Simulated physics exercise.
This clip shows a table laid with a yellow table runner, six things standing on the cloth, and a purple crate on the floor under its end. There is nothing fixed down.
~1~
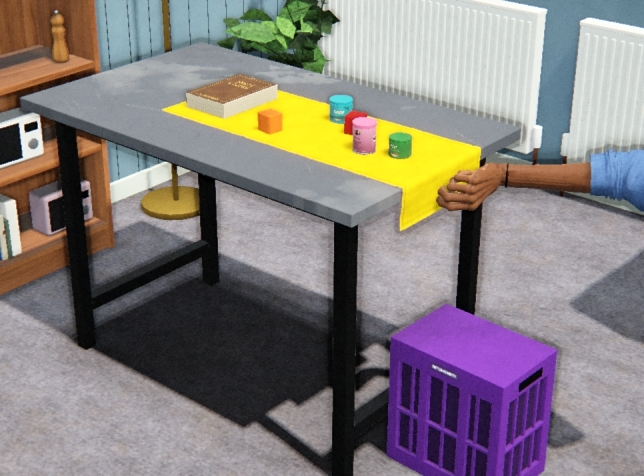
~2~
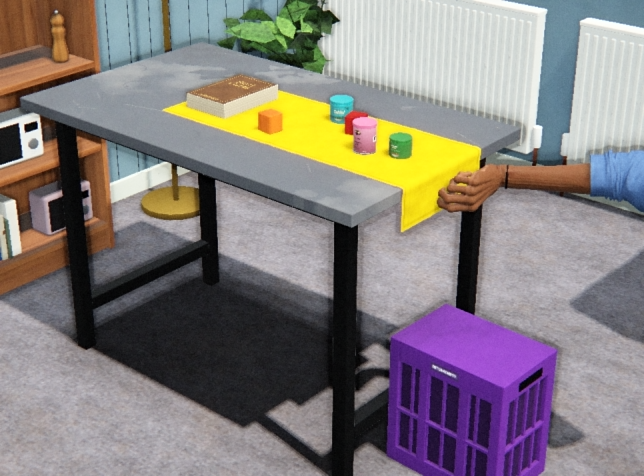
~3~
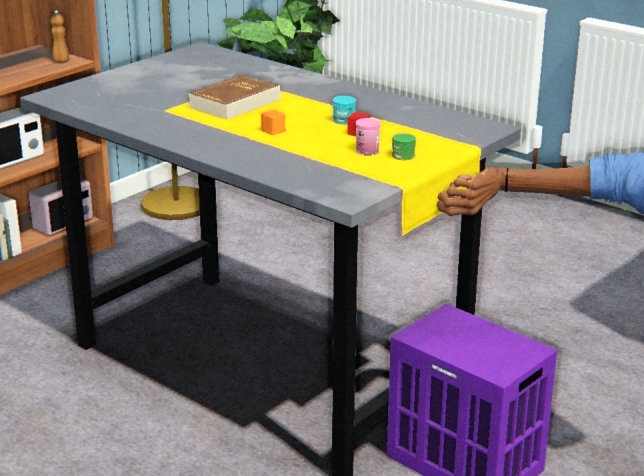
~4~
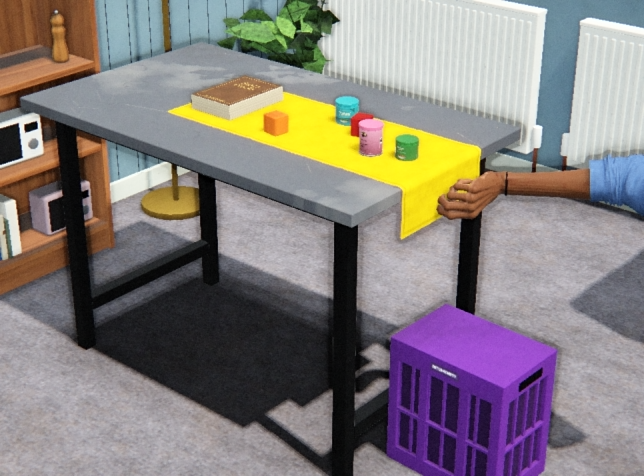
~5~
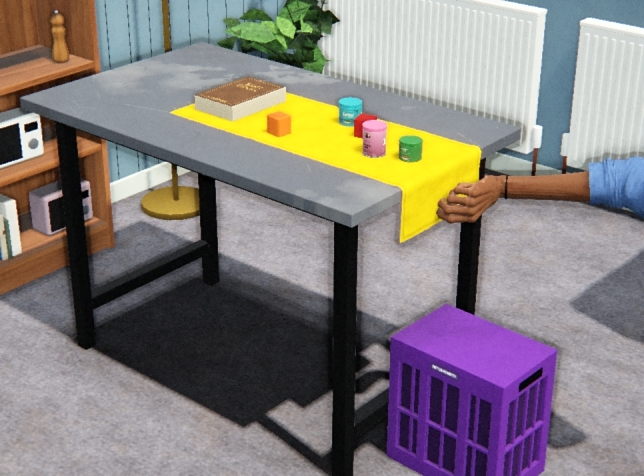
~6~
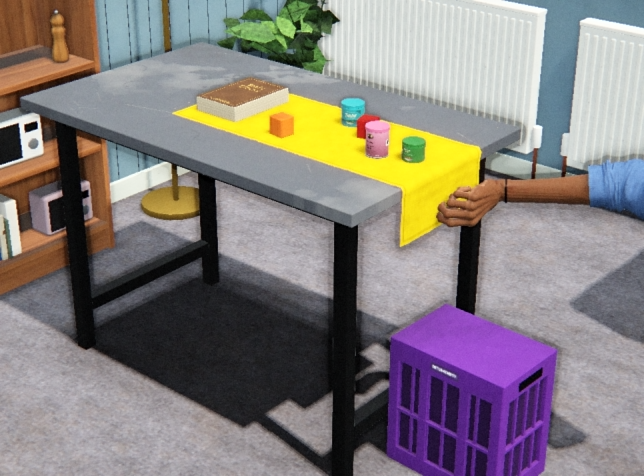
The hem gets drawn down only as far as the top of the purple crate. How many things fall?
Three pieces drop off.
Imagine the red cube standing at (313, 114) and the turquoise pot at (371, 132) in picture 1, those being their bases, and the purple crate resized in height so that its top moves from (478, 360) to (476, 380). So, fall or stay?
Outcome for the red cube: It stays. Outcome for the turquoise pot: It is lost.
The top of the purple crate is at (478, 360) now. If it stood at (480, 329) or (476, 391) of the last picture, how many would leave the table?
For the first height 2, for the second 4.
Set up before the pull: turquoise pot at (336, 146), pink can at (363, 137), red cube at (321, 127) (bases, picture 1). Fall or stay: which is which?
The turquoise pot ends up off; the pink can ends up off; the red cube stays put.
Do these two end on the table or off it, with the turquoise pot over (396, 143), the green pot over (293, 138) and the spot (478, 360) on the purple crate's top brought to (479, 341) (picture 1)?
In the end the turquoise pot is no longer on top and the green pot is still on top.
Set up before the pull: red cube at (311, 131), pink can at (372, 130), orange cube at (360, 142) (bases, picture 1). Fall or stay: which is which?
Fate of the red cube: It stays; fate of the pink can: It goes; fate of the orange cube: It goes.
Soon after, hem near (440, 280); green pot gone.
Then, hem on the crate; green pot, pink can and red cube gone.
At rest, hem on the crate; green pot, pink can and red cube gone. The answer is three.
